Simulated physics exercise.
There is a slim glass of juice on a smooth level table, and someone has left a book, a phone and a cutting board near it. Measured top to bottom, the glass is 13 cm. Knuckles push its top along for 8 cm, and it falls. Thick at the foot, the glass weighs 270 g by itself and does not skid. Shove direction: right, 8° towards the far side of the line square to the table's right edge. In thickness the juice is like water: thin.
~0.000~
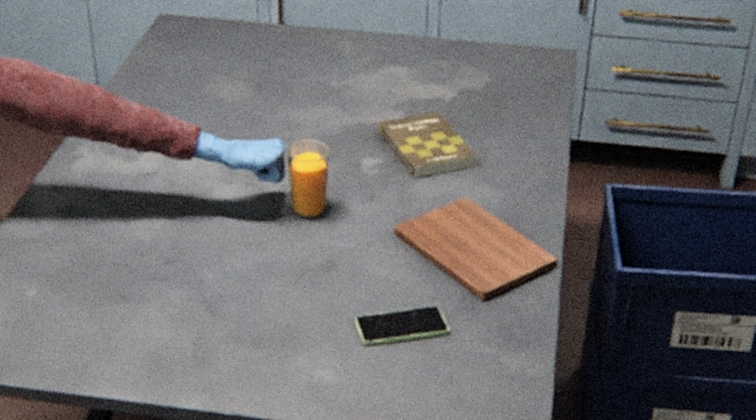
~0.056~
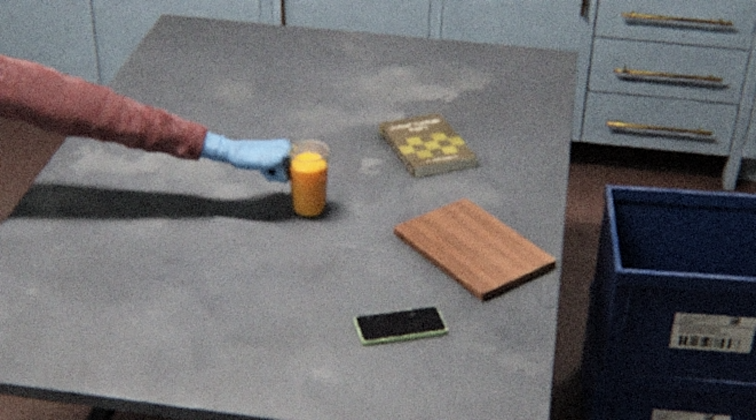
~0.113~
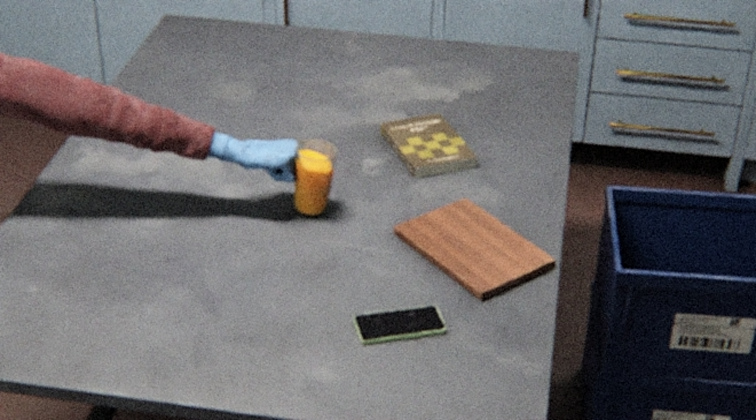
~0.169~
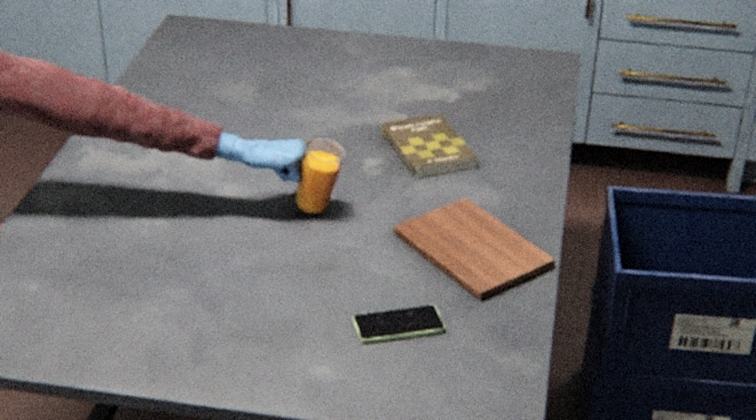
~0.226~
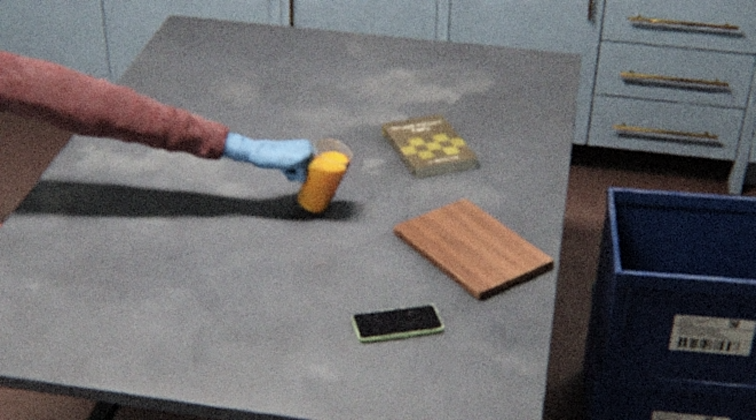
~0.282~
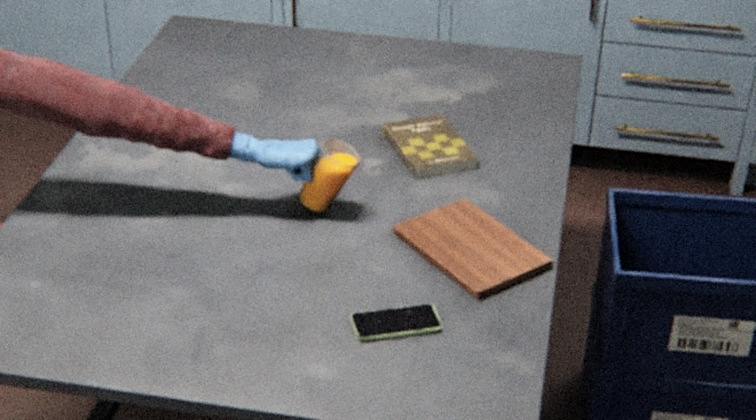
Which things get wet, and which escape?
Book: Wet; phone: Escapes; cutting board: Wet.
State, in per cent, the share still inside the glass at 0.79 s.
Estimate: Around 36 in a hundred.
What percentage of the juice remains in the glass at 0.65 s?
It sits around 58 percent.
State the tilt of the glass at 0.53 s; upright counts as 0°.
Roughly 86 degrees.
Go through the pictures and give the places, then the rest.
Tilt 0°; the fist is at (273, 158); surface from (291, 160) to (326, 164); the book is at (427, 139); the phone is at (402, 323); the cutting board is at (474, 242), in the first frame.
Tilt 0°; the fist is at (280, 158); surface from (291, 160) to (326, 164), in the second frame.
Tilt 6°; the fist is at (287, 158); surface from (298, 152) to (332, 167), in the third frame.
Tilt 12°; the fist is at (294, 157); surface from (305, 154) to (339, 164), in the fourth frame.
Tilt 19°; the fist is at (301, 158); surface from (309, 163) to (348, 162), in the fifth frame.
Tilt 26°; the fist is at (307, 158); surface from (313, 168) to (356, 163), in the sixth frame.
Then, 0.53 s in, the tilt is 87° and 100 per cent is in the glass, 0 has run off the table; wet so far, nothing.
Then, 0.65 s in, the tilt is 87° and 58 per cent is in the glass, 0 has run off the table; wet so far, cutting board.
Then, 0.79 s in, the tilt is 87° and 36 per cent is in the glass, 0 has run off the table; wet so far, cutting board.
Then, 1.03 s in, the tilt is 87° and 19 per cent is in the glass, 7 has run off the table; wet so far, book, cutting board.
Finally, 5 per cent is in the glass, 23 has run off the table; wet so far, book, cutting board.
